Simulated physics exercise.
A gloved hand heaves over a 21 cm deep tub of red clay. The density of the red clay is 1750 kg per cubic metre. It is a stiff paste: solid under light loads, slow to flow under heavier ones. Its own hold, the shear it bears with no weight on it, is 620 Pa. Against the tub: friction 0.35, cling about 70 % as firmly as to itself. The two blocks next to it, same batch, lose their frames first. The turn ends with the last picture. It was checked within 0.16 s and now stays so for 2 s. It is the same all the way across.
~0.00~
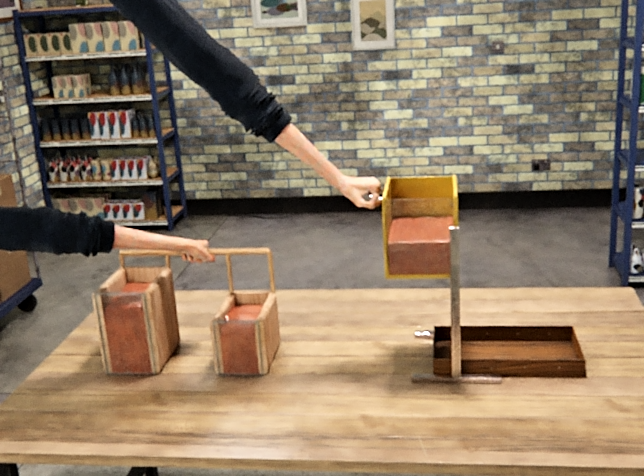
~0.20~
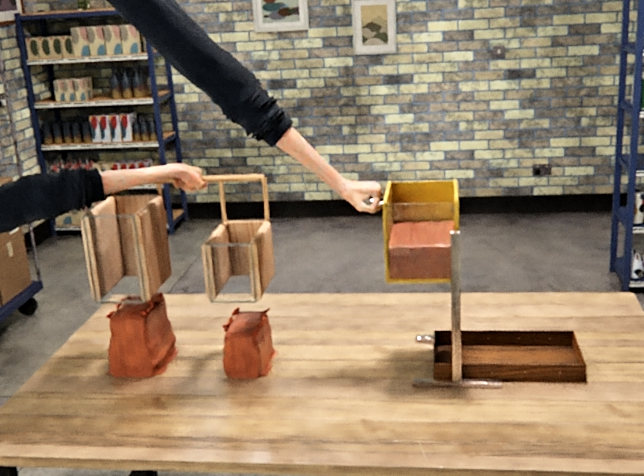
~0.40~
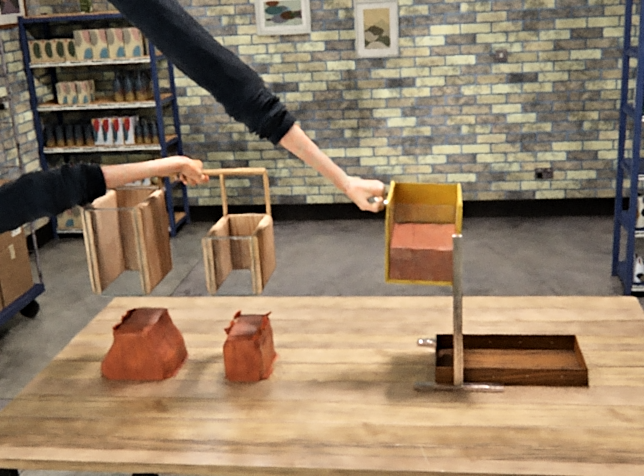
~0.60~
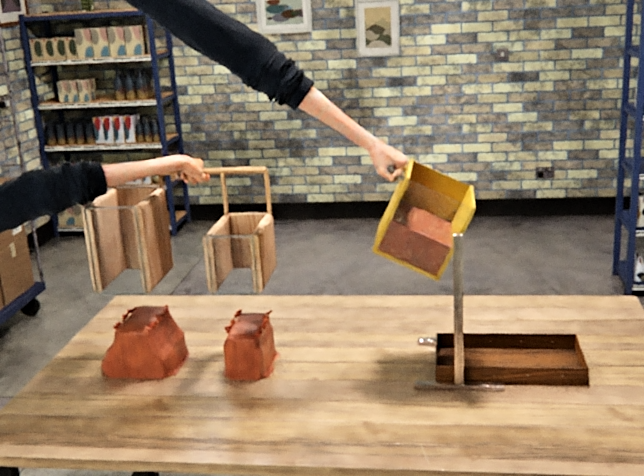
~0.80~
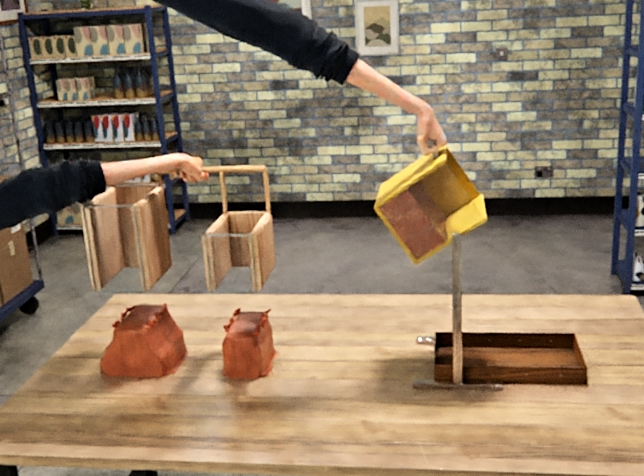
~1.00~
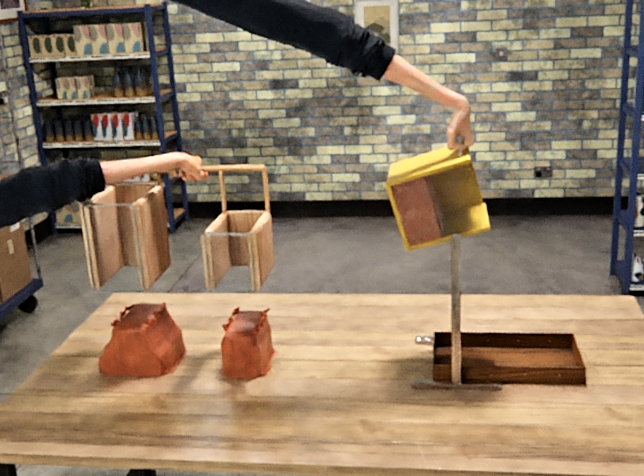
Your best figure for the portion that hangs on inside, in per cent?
Close to 100 per cent.
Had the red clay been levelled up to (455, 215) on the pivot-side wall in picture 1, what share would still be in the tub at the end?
It would be near 100 %.
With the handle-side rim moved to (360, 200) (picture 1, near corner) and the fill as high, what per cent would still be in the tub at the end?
It would be near 100 %.
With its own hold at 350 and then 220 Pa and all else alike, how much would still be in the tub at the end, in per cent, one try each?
In that order: 100 %, 100 %.
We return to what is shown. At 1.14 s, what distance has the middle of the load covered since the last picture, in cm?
Roughly 0 cm.
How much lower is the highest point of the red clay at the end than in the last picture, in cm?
Some 0 cm.
After 1.14 s, the tub is at 75 degrees and holds 100 %.
After 1.31 s, the tub is at 75 degrees and holds 100 %.
After 1.48 s, the tub is at 75 degrees and holds 100 %.
After 1.65 s, the tub is at 75 degrees and holds 100 %.
After 3.00 s, the tub is at 75 degrees and holds 100 %.
